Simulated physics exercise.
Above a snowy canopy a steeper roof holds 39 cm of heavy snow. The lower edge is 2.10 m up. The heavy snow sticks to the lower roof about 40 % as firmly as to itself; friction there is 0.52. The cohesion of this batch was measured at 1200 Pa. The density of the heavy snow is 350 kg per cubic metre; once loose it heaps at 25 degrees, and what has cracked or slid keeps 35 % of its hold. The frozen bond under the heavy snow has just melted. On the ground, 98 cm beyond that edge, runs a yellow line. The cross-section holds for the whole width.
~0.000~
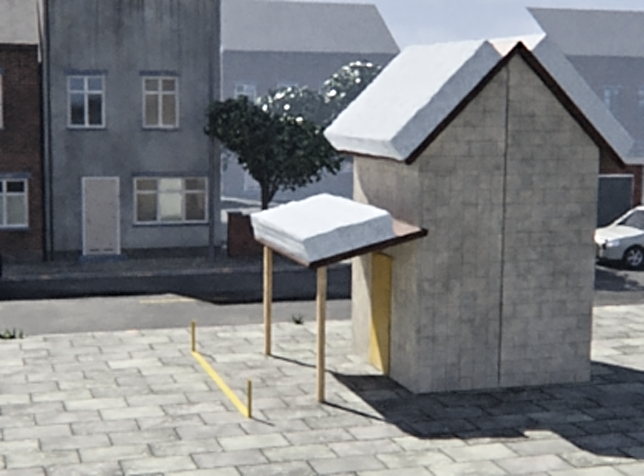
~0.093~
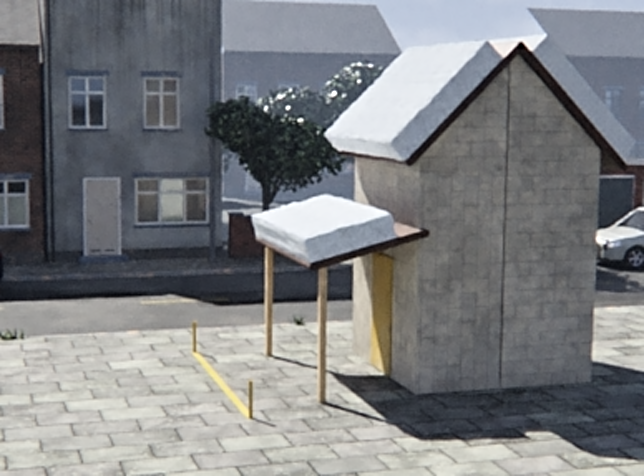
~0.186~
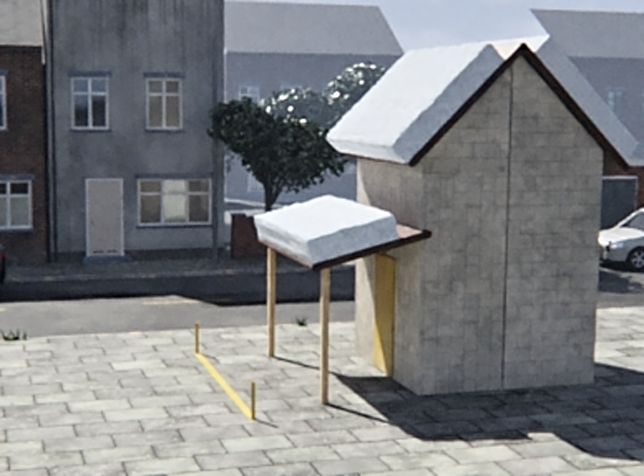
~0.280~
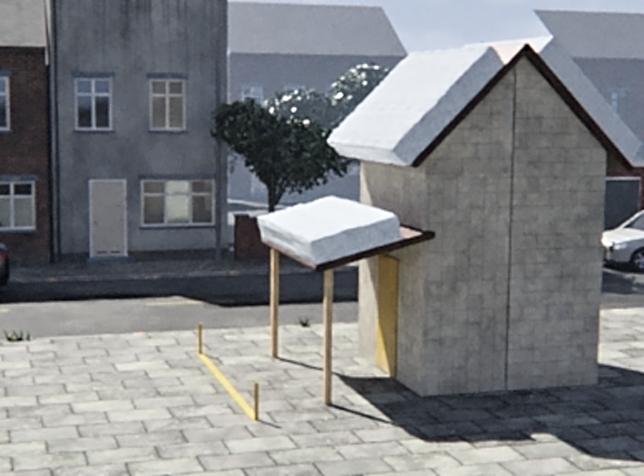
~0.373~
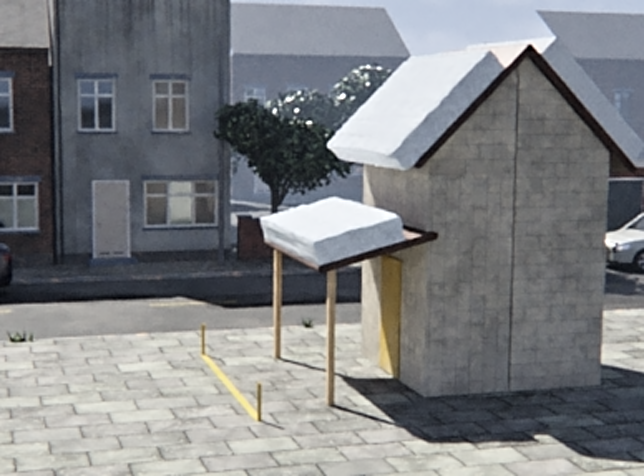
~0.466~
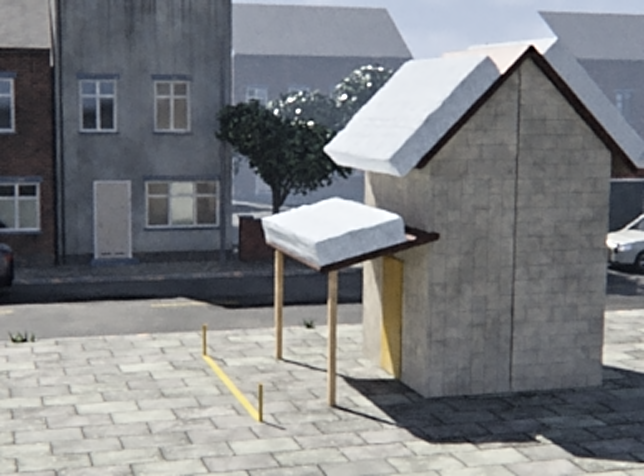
A narrow grey block building with a steep, snow-covered roof stands on a paved square, seen from slightly above, with a street, houses and a dark tree behind. A lower canopy on thin wooden posts, also topped with white snow, juts left over a yellow door, near a yellow line on the paving. The thick snow on the main roof's left slope slides slowly down in one piece, slightly overhanging the edge, while the view shifts slightly.
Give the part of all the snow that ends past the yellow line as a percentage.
Close to 18 per cent.
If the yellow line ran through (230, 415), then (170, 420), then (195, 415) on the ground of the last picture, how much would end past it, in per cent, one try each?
In that order: 10 %, 1 %, 4 %.
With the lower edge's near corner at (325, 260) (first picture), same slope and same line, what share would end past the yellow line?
It would be near 25 %.
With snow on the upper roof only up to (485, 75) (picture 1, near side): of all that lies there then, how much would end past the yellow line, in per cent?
It would be near 8 %.
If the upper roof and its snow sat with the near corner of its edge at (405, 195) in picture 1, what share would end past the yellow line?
Then about 0 %.
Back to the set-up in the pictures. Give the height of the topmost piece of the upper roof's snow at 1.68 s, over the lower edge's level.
Some 1.1 m.
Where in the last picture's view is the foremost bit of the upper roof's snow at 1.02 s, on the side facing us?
Near (358, 208).
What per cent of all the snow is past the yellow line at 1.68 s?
Some 0 per cent.
By 1.02 s, none is below the lower edge and 0 % is past the line.
By 1.68 s, none is below the lower edge and 0 % is past the line.
By 2.34 s, 40 % is below the lower edge and 11 % is past the line.
By 3.00 s, 41 % is below the lower edge and 18 % is past the line.
By 3.30 s, at the end, 41 % is below the lower edge and 18 % is past the line.
